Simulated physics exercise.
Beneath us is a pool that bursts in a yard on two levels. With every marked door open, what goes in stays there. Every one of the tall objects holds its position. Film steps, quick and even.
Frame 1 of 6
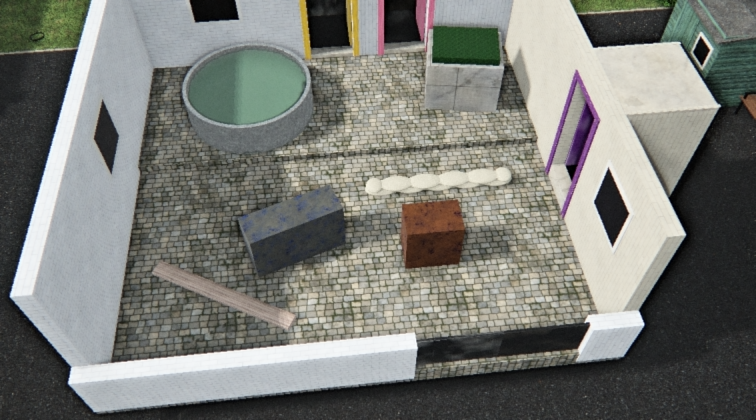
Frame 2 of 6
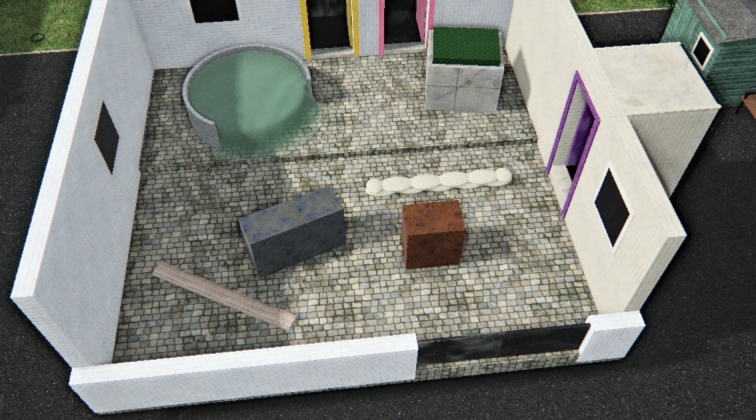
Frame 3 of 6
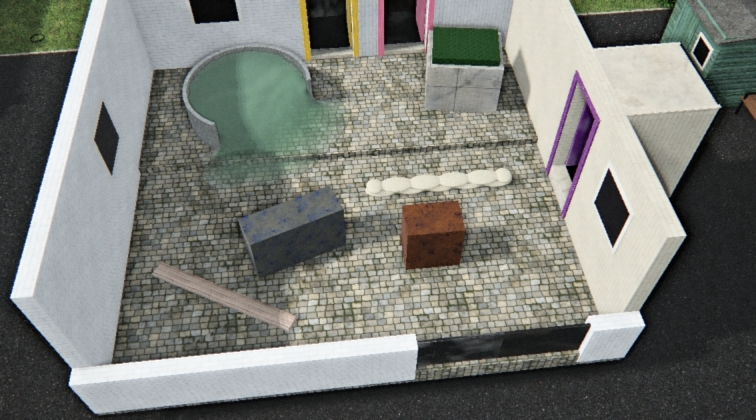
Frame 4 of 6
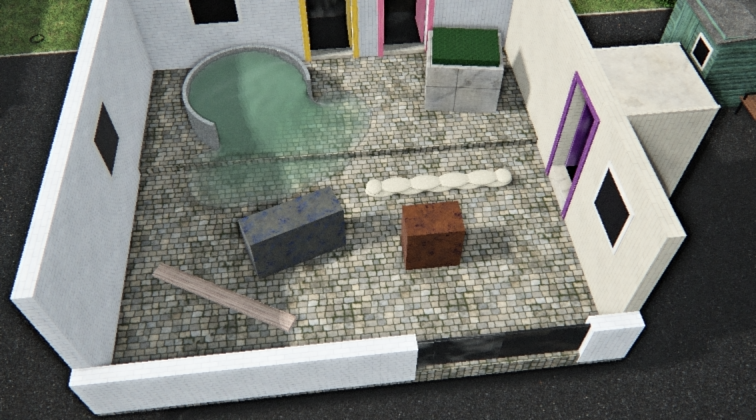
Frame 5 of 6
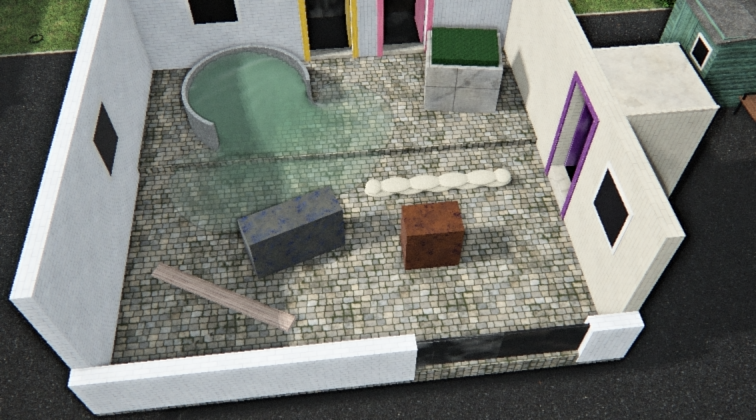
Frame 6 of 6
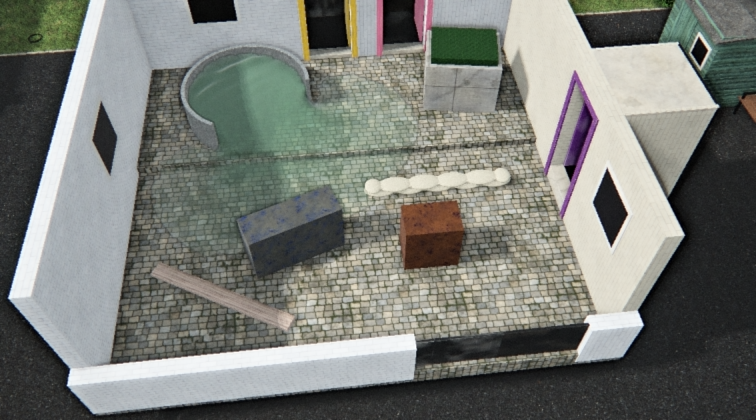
A white-walled, open-topped yard paved in grey cobbles is seen from high above, with a round grey pool of green water at the back left. A white planter with a green top stands at back right, before a pale twisted bolster, a dark grey block, a rusty block and a pinkish beam. The pool's front wall opens and water spreads forward and rightward across the paving, thinning around the grey block.
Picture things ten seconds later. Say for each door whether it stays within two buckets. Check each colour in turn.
The pink door stays within two buckets; the yellow door stays within two buckets; the purple door stays within two buckets.
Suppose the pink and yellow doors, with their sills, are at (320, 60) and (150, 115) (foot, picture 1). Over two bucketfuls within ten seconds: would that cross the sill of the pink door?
The pink one falls short.
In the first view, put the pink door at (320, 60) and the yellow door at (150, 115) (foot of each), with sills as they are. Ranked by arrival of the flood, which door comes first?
The purple door.
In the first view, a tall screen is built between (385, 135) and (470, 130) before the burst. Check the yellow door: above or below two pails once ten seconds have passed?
Note, one by one - yellow door stays short.
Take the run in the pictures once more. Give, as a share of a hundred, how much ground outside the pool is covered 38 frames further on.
Around 75 percent.
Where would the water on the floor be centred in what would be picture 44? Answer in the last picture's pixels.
My reading is close to (374, 224).
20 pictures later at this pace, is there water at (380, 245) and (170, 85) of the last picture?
In turn: Wet, dry.
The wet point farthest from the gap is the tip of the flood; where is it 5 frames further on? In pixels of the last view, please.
Pixel estimate: (523, 172).
A moment on, water covers 35 % of the floor; the pink door not reached, the yellow door not reached, the purple door not reached.
Next, water covers 50 % of the floor; the pink door wet at the sill, nothing in, the yellow door not reached, the purple door wet at the sill, nothing in.
Then, water covers 70 % of the floor; the pink door wet at the sill, nothing in, the yellow door not reached, the purple door wet at the sill, nothing in.
Later, water covers 75 % of the floor; the pink door wet at the sill, nothing in, the yellow door not reached, the purple door wet at the sill, nothing in.
In the end, water covers 80 % of the floor; the pink door wet at the sill, nothing in, the yellow door wet at the sill, nothing in, the purple door wet at the sill, nothing in.
